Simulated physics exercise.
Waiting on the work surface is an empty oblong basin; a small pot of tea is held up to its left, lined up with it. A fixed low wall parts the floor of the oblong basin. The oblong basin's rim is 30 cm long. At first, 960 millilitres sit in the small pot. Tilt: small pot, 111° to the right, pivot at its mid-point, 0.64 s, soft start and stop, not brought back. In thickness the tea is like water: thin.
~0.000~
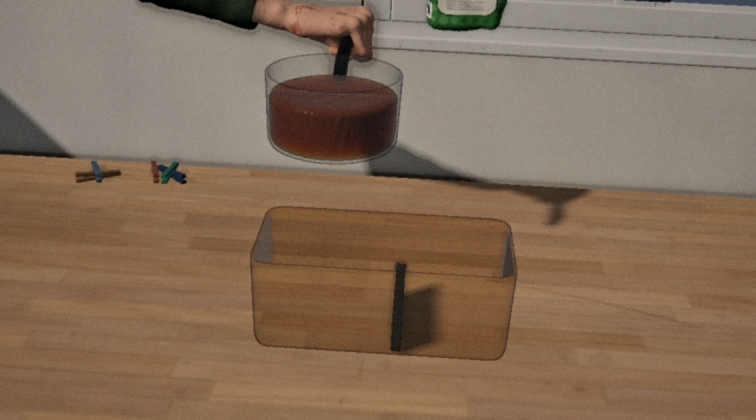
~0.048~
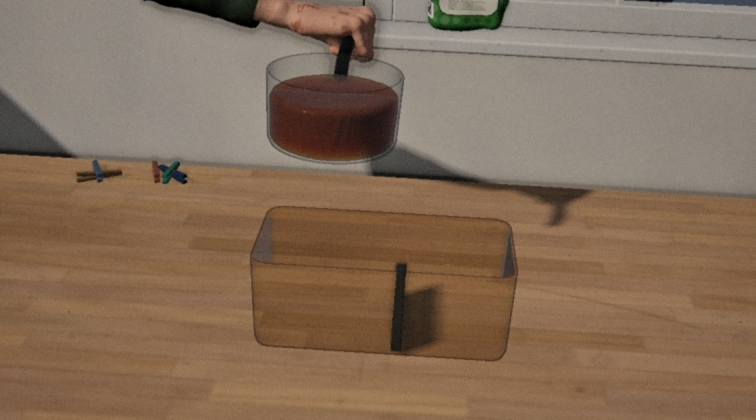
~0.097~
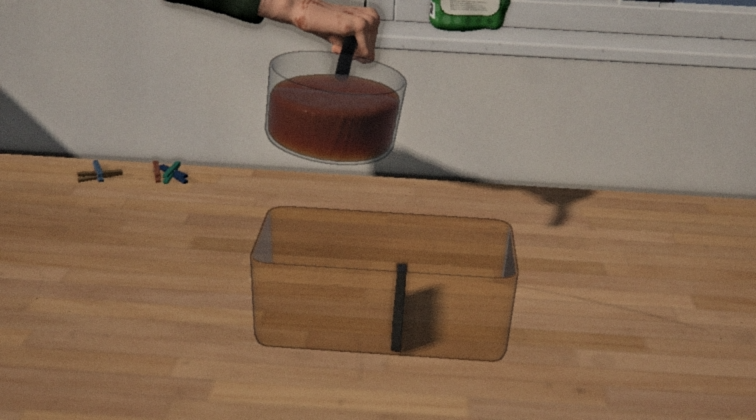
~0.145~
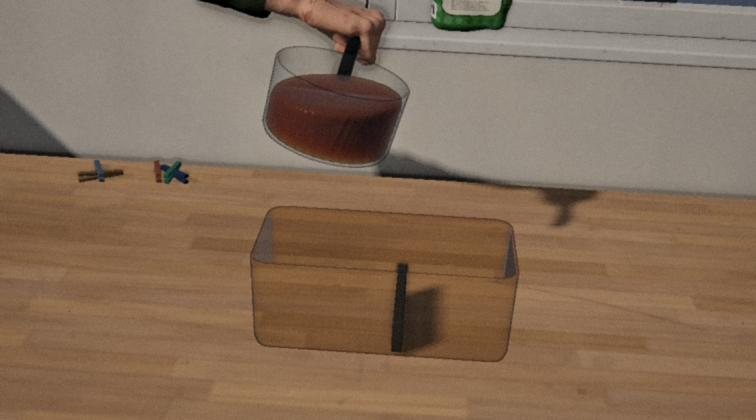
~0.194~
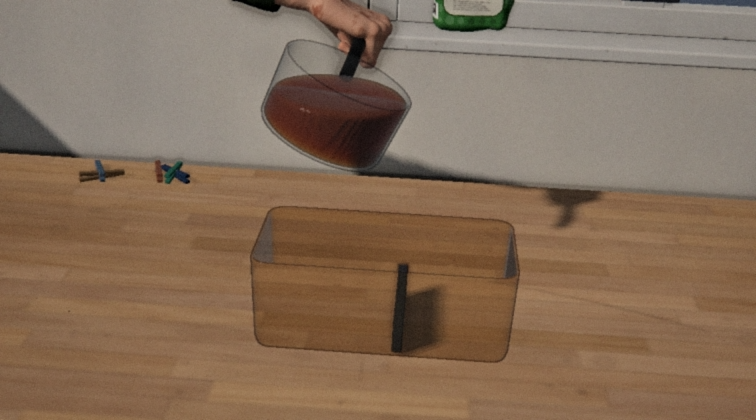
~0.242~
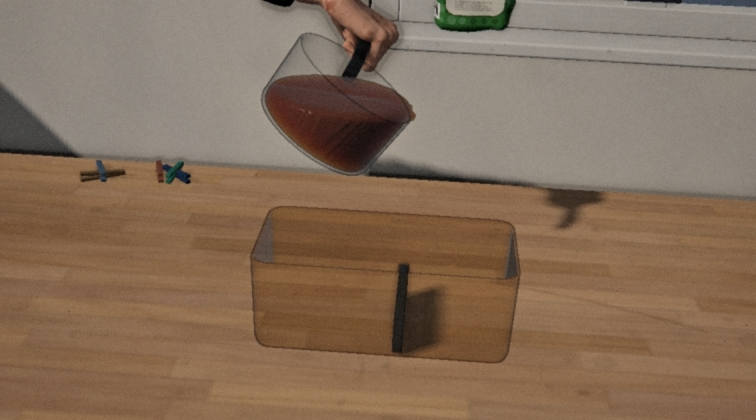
A hand held a clear round pot of reddish-brown tea above an empty see-through oblong basin on a wooden worktop, then gradually tilted it to the right until the tea reached the lower edge.
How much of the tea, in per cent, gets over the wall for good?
65 %.
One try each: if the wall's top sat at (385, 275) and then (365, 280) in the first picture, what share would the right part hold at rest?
85 % and 90 %.
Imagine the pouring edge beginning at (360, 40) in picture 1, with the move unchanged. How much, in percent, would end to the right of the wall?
Result then: Approx. 40 %.
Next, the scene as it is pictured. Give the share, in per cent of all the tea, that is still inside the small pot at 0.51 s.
Roughly 28 percent.
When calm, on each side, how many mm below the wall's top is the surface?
The left comes to roughly 30 mm and the right to roughly 8 mm.
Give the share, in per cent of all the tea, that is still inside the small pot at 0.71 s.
I'd say some 5 per cent remains.
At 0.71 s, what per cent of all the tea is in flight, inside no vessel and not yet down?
Near 20 percent.
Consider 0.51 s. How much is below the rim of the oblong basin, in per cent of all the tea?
24 %, roughly.
Then, 0.51 s in, the tilt is 100° and 28 per cent is still to pour, 0 is left of the wall and 24 right of it.
Then, 0.71 s in, the tilt is 111° and 5 per cent is still to pour, 14 is left of the wall and 61 right of it.
Then, 0.92 s in, the tilt is 111° and 0 per cent is still to pour, 24 is left of the wall and 70 right of it.
Then, 1.14 s in, the tilt is 111° and 0 per cent is still to pour, 29 is left of the wall and 66 right of it.
Finally, 31 per cent lies left of the wall, 65 right of it and 5 outside.
